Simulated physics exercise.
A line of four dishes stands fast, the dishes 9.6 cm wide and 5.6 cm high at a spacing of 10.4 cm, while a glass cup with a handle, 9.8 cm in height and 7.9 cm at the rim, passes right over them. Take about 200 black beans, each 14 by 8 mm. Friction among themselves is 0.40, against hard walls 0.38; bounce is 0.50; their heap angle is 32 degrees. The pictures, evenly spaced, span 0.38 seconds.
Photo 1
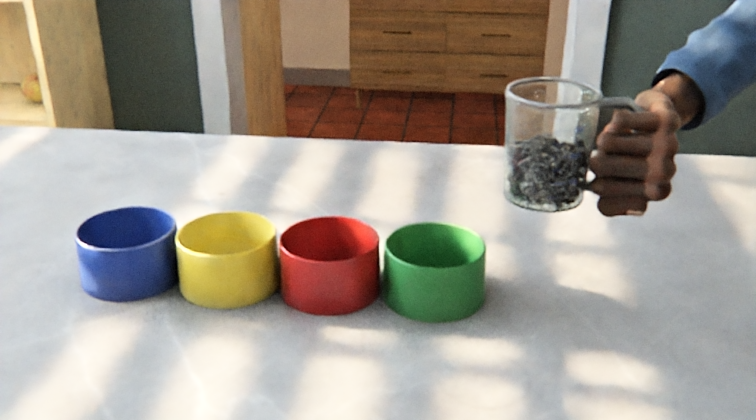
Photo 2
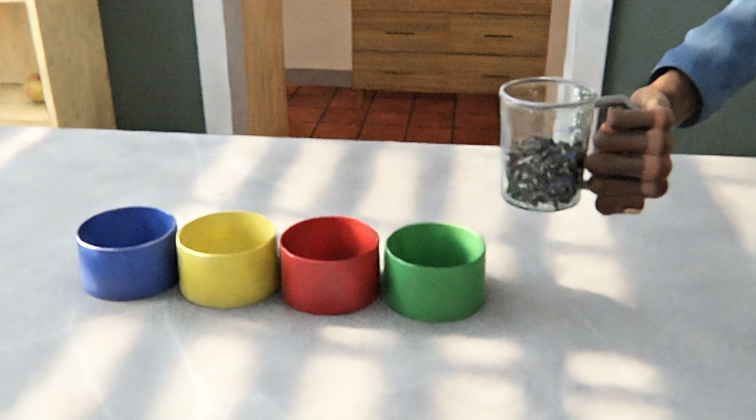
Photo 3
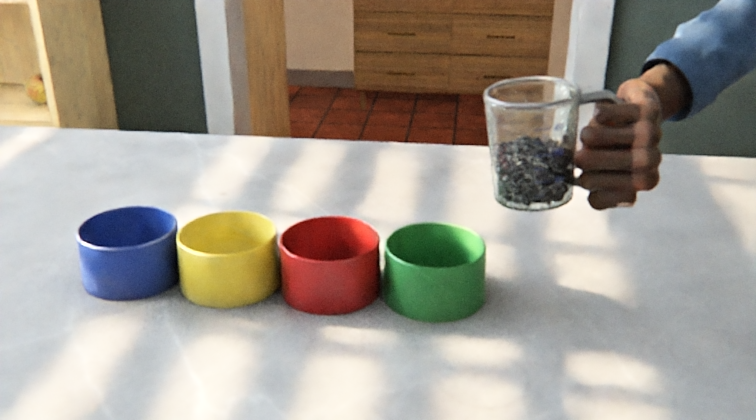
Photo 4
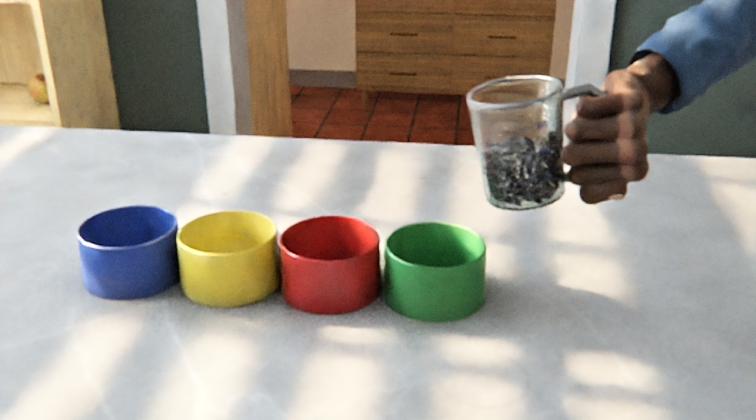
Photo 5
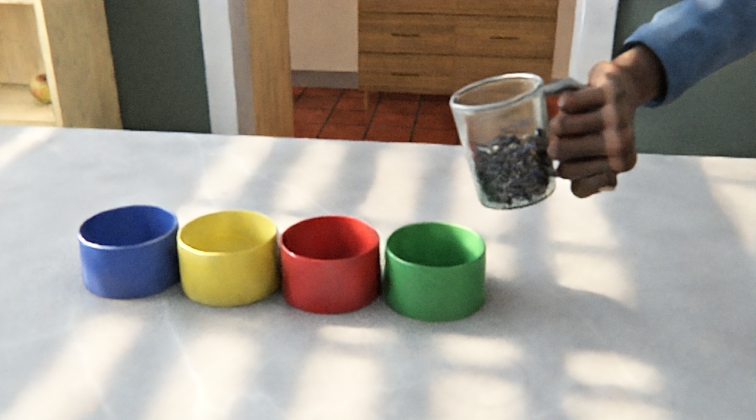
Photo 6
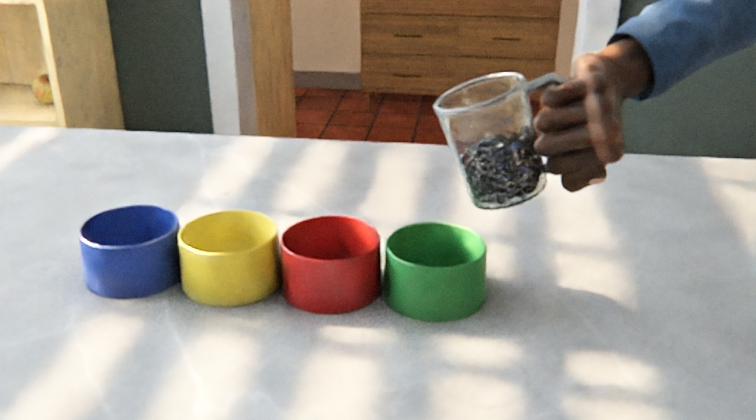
A hand moving a clear glass cup of small dark pieces slightly left, gradually tilting it leftward above four coloured dishes.
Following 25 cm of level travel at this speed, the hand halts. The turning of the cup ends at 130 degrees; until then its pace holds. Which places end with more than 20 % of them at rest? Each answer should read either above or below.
Red - below, blue - below, green - below, yellow - above, counter - below.
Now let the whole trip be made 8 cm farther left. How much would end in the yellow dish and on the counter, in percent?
Then the yellow dish would get 0 and the counter 0.
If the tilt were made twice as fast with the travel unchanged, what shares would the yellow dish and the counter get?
Shares: Yellow 0, counter 10.
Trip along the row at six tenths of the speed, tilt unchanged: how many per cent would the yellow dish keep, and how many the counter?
Yellow 10, counter 20.
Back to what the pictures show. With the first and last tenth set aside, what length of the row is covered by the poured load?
5 cm.
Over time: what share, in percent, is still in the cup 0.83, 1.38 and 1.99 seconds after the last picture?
In order, near 100 %, 95 % and 0 %.
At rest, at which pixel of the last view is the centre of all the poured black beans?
About (226, 260).
Then, 0.83 s after the last picture, tilt 71 degrees; cup holds 100 %.
Then, 1.38 s after the last picture, tilt 105 degrees; cup holds 95 %, yellow 5 %.
Then, 1.99 s after the last picture, tilt 130 degrees; cup holds 0 %, yellow 100 %.
In the end, red 0 %, blue 0 %, green 0 %, yellow 100 %, counter 0 %.
